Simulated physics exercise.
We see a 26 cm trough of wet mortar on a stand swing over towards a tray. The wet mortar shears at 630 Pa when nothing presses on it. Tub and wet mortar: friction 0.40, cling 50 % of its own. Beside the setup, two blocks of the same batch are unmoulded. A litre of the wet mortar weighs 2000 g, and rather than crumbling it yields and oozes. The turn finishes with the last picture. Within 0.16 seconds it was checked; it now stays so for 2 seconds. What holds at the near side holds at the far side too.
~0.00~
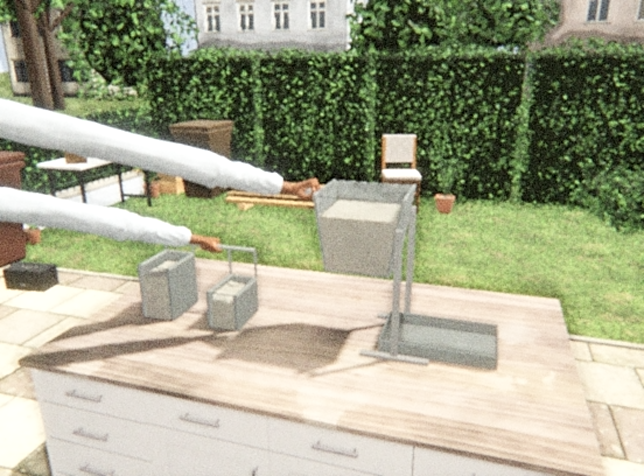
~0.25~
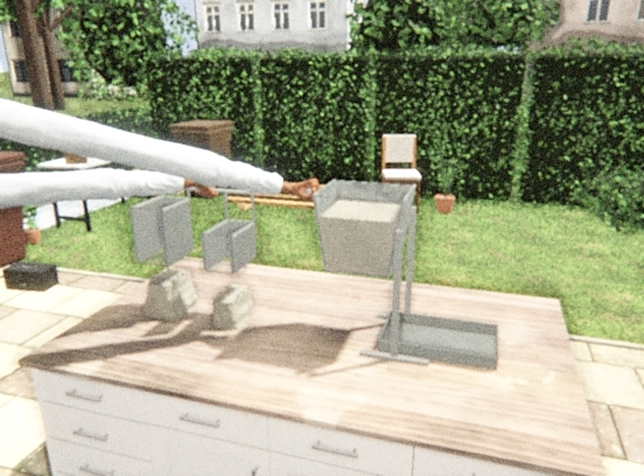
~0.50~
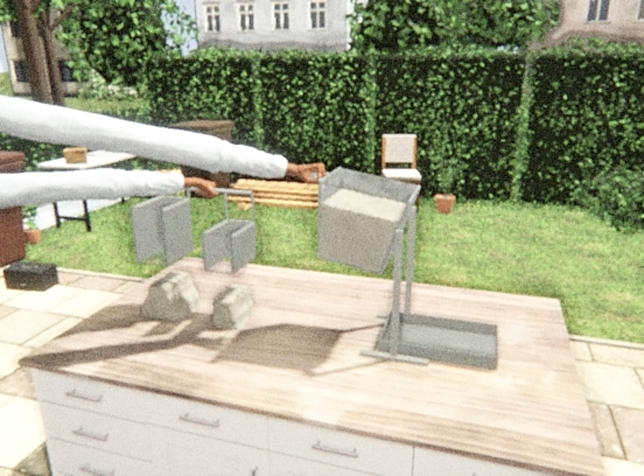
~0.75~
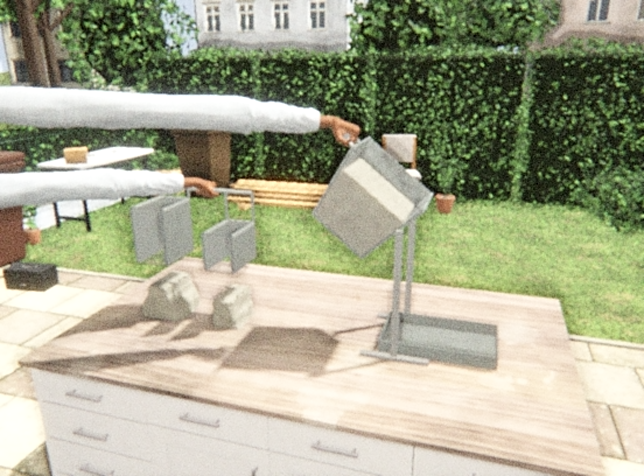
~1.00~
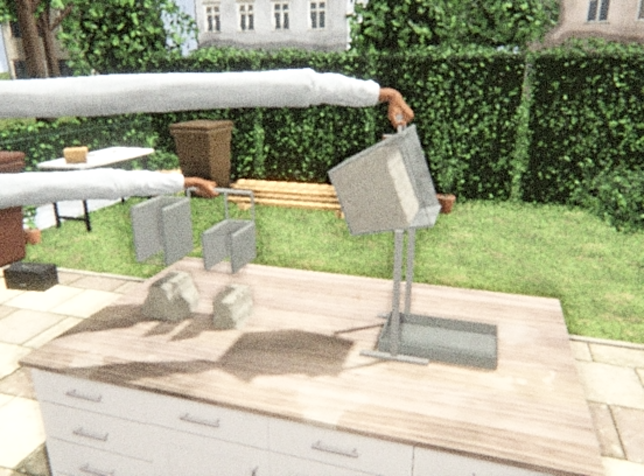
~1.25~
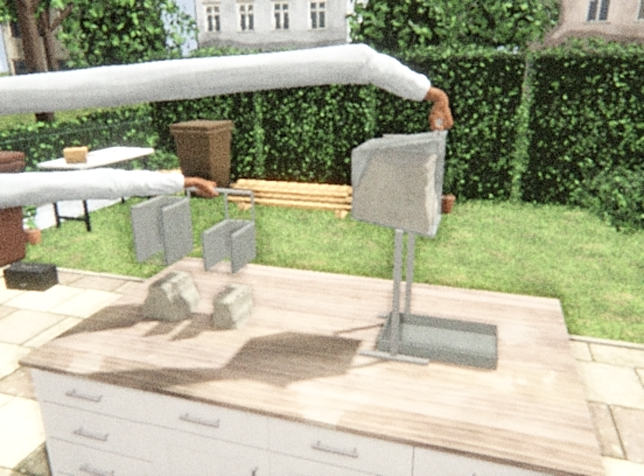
Two white-sleeved arms reach in from the left over a wooden-topped white counter in a sunny garden, seen from slightly above by a still camera. On it stand two small grey moulds and, to their right, a grey trough of mortar above a tray. One hand lifts the moulds off two pale blocks, the left slumping slightly, then the other tilts the trough rightward onto its side.
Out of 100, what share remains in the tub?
52 out of 100.
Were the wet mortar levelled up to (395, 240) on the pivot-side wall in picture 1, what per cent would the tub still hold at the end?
75 %.
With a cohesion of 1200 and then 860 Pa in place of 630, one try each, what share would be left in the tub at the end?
About 100 % first, about 65 % second.
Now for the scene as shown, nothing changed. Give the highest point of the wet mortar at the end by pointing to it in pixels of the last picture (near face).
Roughly at pixel (381, 193).
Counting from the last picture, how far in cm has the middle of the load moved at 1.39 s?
The change is near 6 cm.
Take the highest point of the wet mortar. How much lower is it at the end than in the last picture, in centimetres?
Roughly 11 cm.
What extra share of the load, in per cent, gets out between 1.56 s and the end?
Later share of the load: Approx. 8 %.
By 1.39 s, the tub is at 90 degrees and holds 82 %.
By 1.56 s, the tub is at 90 degrees and holds 59 %.
By 1.73 s, the tub is at 90 degrees and holds 54 %.
By 1.90 s, the tub is at 90 degrees and holds 52 %.
By 3.25 s, at the end, the tub is at 90 degrees and holds 52 %.
